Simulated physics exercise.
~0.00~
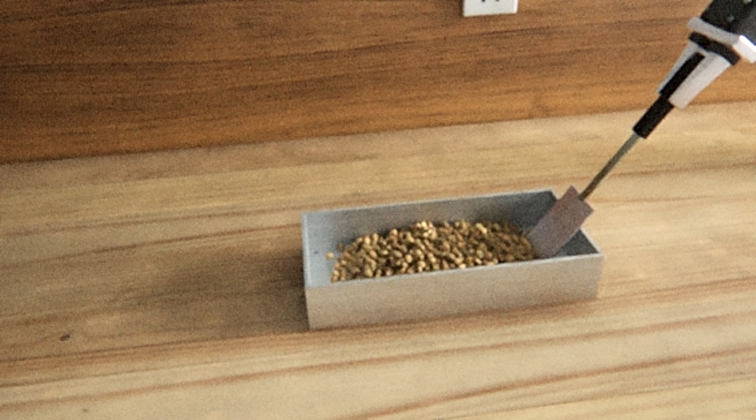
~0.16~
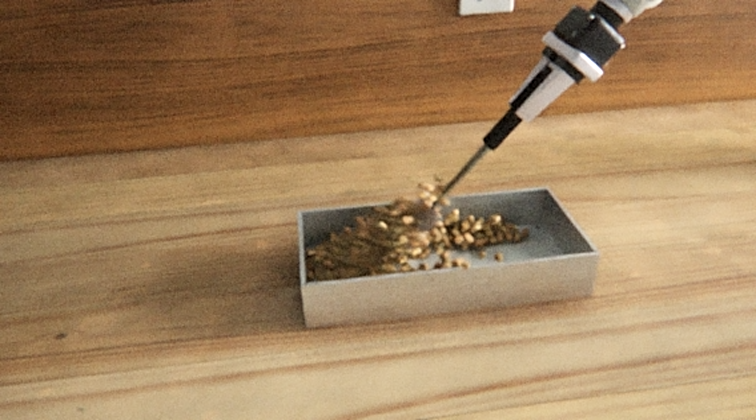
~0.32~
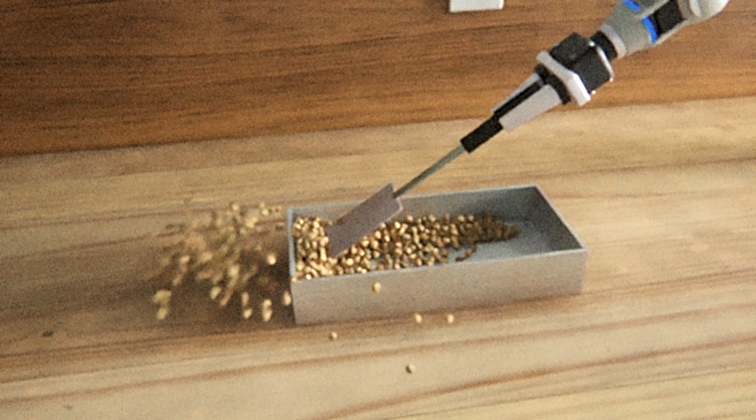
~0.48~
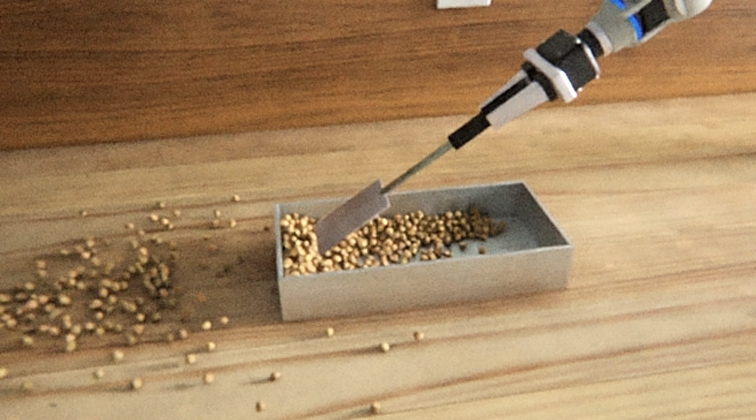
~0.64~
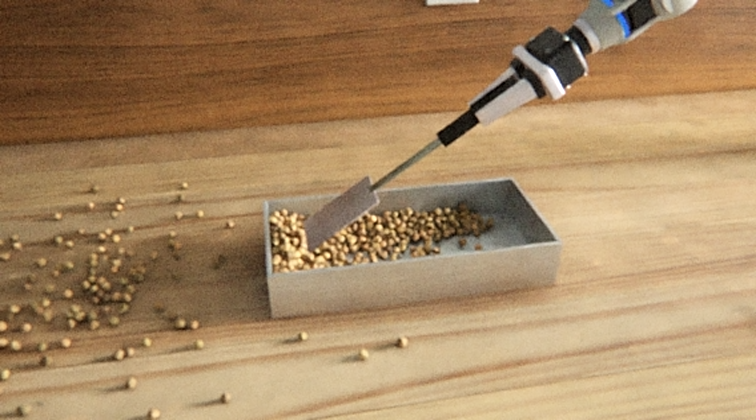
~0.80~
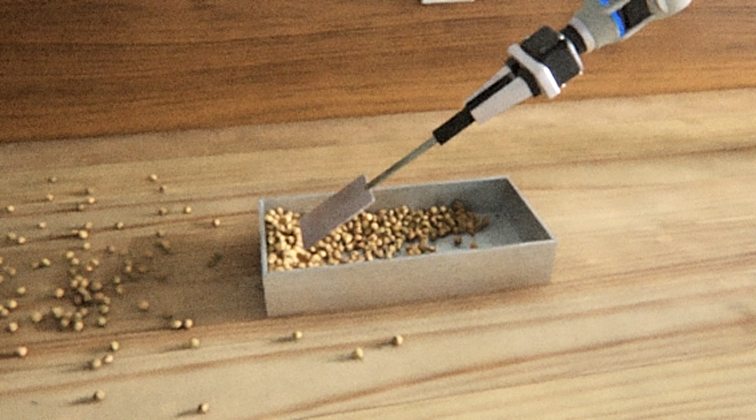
On a pale wooden tabletop in front of a darker wood-panelled wall, seen from slightly above, a shallow grey tray holds a heap of small golden-brown chickpeas. A robot arm reaching in from the upper right holds a turner with its flat blade at the tray's right end. The blade sweeps quickly left through the heap, piling the chickpeas up against the left side. Many fly over the left edge in a spray and scatter across the table, a few landing in front. The blade stops tilted near the left end, with most of the chickpeas still in the tray.
